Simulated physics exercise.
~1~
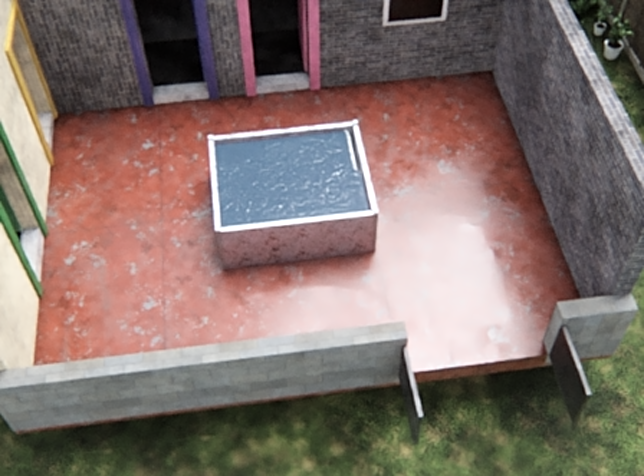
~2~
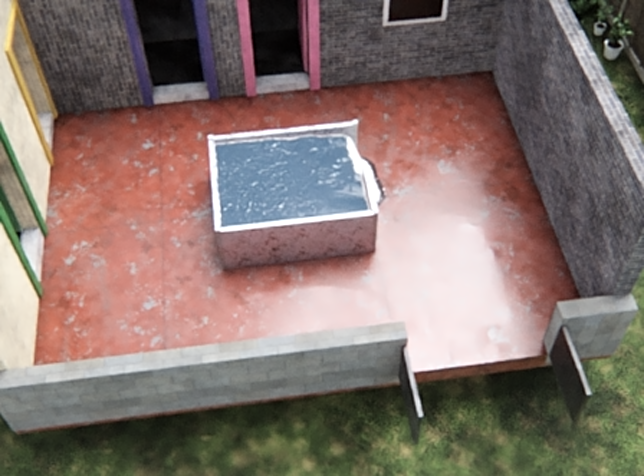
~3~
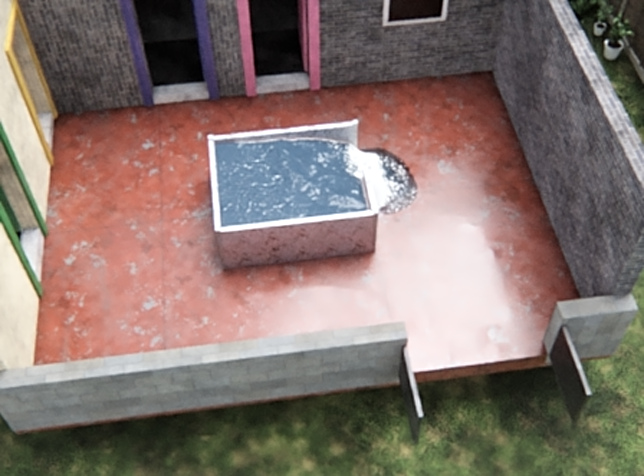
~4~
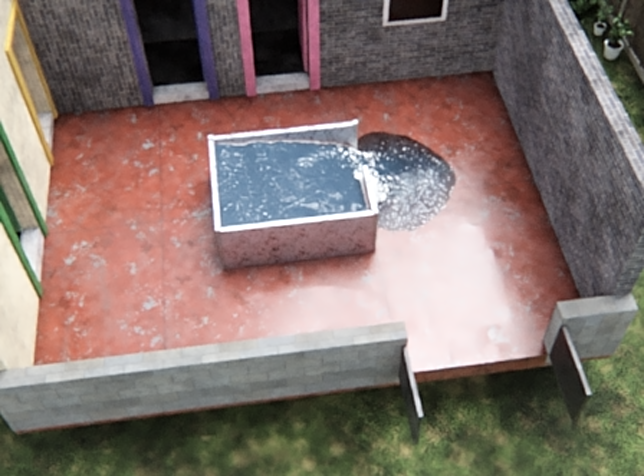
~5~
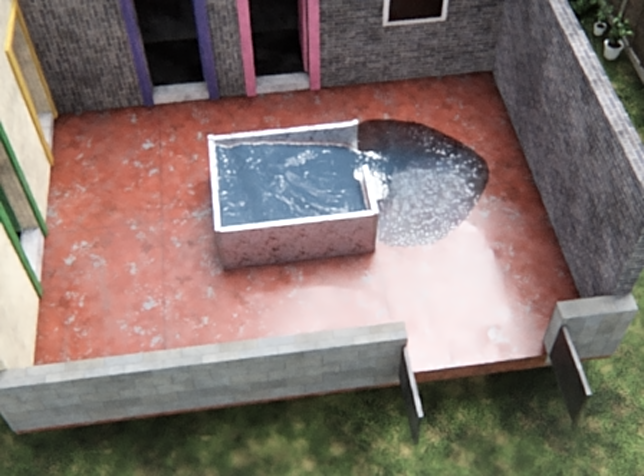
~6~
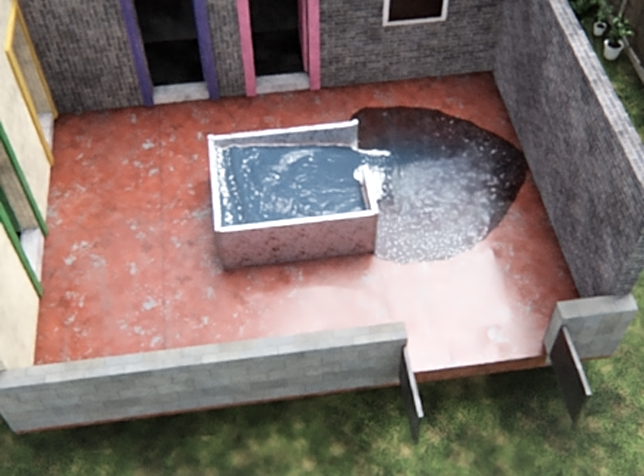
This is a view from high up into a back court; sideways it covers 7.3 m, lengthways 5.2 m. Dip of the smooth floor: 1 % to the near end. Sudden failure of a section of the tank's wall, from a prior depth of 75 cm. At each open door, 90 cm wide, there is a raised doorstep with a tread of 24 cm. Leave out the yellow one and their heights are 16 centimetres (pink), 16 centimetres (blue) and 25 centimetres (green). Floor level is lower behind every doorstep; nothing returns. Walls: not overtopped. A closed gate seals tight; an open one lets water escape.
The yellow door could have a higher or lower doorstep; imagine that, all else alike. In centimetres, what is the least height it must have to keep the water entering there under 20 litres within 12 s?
5.5 cm.
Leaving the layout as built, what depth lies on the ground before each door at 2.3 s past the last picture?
Depths in cm - yellow: 0, pink: 0, blue: 0, green: 0.
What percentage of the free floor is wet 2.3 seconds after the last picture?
I'd say near 30 percent.
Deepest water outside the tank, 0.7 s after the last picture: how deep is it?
Roughly 33 cm.
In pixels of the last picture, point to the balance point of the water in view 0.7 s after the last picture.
The balance point sits at roughly (344, 200).
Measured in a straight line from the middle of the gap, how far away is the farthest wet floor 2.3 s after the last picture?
About 4.0 metres out.
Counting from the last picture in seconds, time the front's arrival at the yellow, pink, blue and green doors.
Yellow at 5.0 s, pink at 2.8 s, blue at 3.6 s and green at 6.0 s.
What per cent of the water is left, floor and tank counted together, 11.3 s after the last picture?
Some 74 per cent remains.
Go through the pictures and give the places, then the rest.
The first picture shows still water, 75 cm deep, in the tank at (290, 178); the yellow door at (34, 90) is dry.
In the second picture, the gap is at (357, 173), the front 0.3 m out at (380, 196); the back of the tank holds 75 cm.
In the third picture, water pours out at (357, 174) and has run 0.8 m, to (411, 190); about 10 cm deep outside, 75 cm at the back.
In the fourth picture, the front is at (449, 182), 1.4 m from the gap at (357, 174); 1.9 m2 of floor is wet, 75 cm left at the back.
In the fifth picture, water pours out at (357, 174) and has run 1.9 m, to (483, 176); about 5 cm deep outside, 73 cm at the back.
In the sixth picture, the front is at (521, 168), 2.5 m from the gap at (357, 173); 5.2 m2 of floor is wet, 64 cm left at the back; the yellow door at (34, 90), 4.9 m from the gap, is still 4.8 m from the nearest water.
Then, 0.7 s after the last picture water covers 25 % of the floor, deepest (33 cm) near (372, 179); it has not reached the yellow door.
Then, 2.3 s after the last picture water covers 30 % of the floor, deepest (28 cm) near (516, 146); it has not reached the yellow door.
Then, 11.3 s after the last picture water covers 95 % of the floor, deepest (10 cm) near (31, 402); 5 cm at the yellow door, 0 litres in over its 16 cm doorstep.
At the yellow door as built, the water peaked near 9 cm, 8.1 s after the last picture.
With a doorstep of 5 cm, 29 litres would have come in within the 12 s; with 7 cm, 6 litres. So under 20 litres takes about 5.5 cm.
